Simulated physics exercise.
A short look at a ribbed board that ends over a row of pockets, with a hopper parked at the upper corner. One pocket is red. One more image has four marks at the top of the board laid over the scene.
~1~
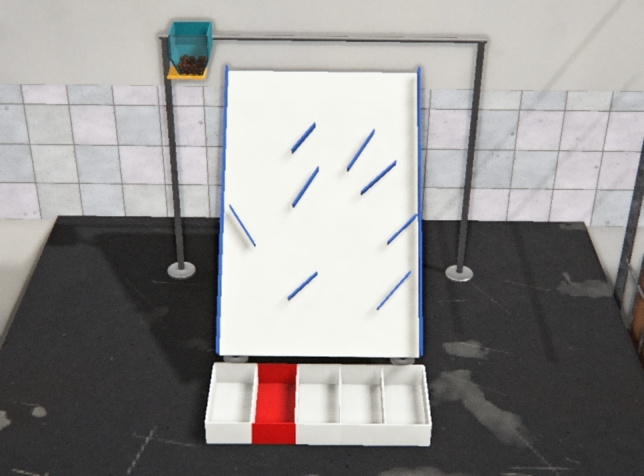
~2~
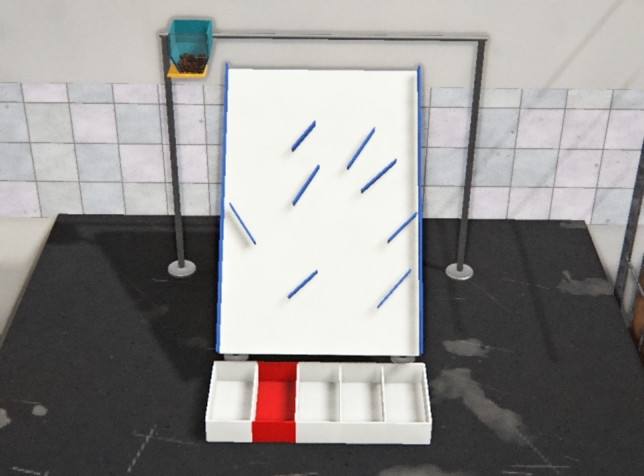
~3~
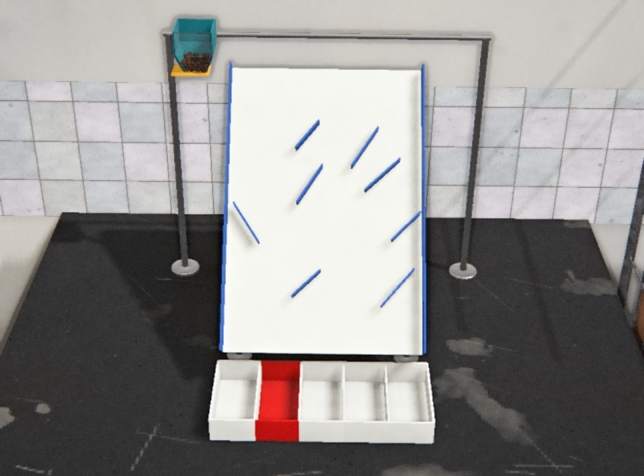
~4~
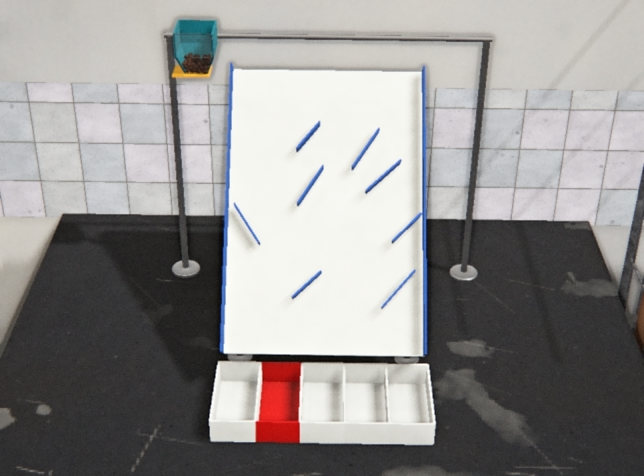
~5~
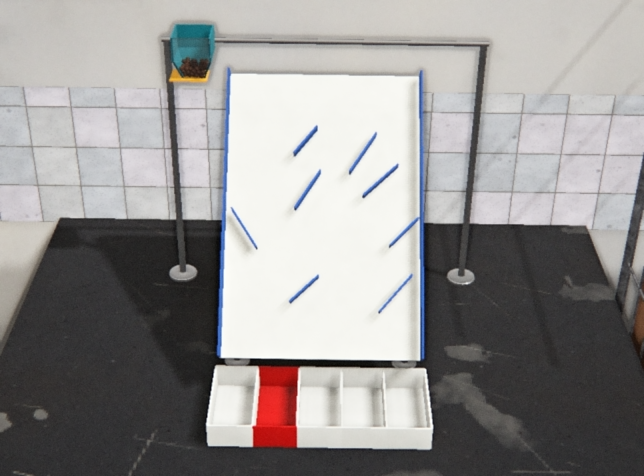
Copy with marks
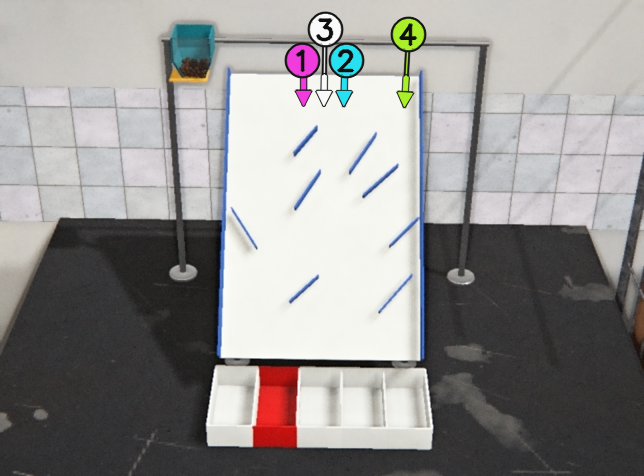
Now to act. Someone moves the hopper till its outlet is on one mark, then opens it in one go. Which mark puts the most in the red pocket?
1 is best.
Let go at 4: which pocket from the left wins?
The third from the left.
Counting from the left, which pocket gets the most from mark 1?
The second.
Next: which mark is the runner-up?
It is 3.
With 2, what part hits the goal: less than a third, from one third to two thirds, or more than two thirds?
Less than a third.
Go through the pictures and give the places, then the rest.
In the first picture, hopper (192, 65), allspice berries, door shut.
In the second picture, ribs (292, 148) to (315, 120), (348, 166) to (375, 127), (293, 203) to (319, 164).
In the third picture, ribs (365, 189) to (401, 158), (233, 201) to (258, 241), (392, 239) to (421, 211).
In the fourth picture, ribs (292, 297) to (321, 270), (382, 307) to (415, 270).
In the fifth picture, red pocket (275, 435), number 2 of 5 from the left.
On the marked copy, mark 1 meets the board at (303, 100); mark 2 meets the board at (343, 100); mark 3 meets the board at (324, 100); mark 4 meets the board at (404, 101).
With 1, roughly two thirds in the red pocket, roughly a quarter in other pockets, just a few outside the box.
With 2, not one piece in the red pocket, the larger part in other pockets, about a tenth outside the box.
With 3, roughly a quarter in the red pocket, roughly half in other pockets, roughly a quarter outside the box.
With 4, about a tenth in the red pocket, the larger part in other pockets, just a few held on the board, about a tenth outside the box.
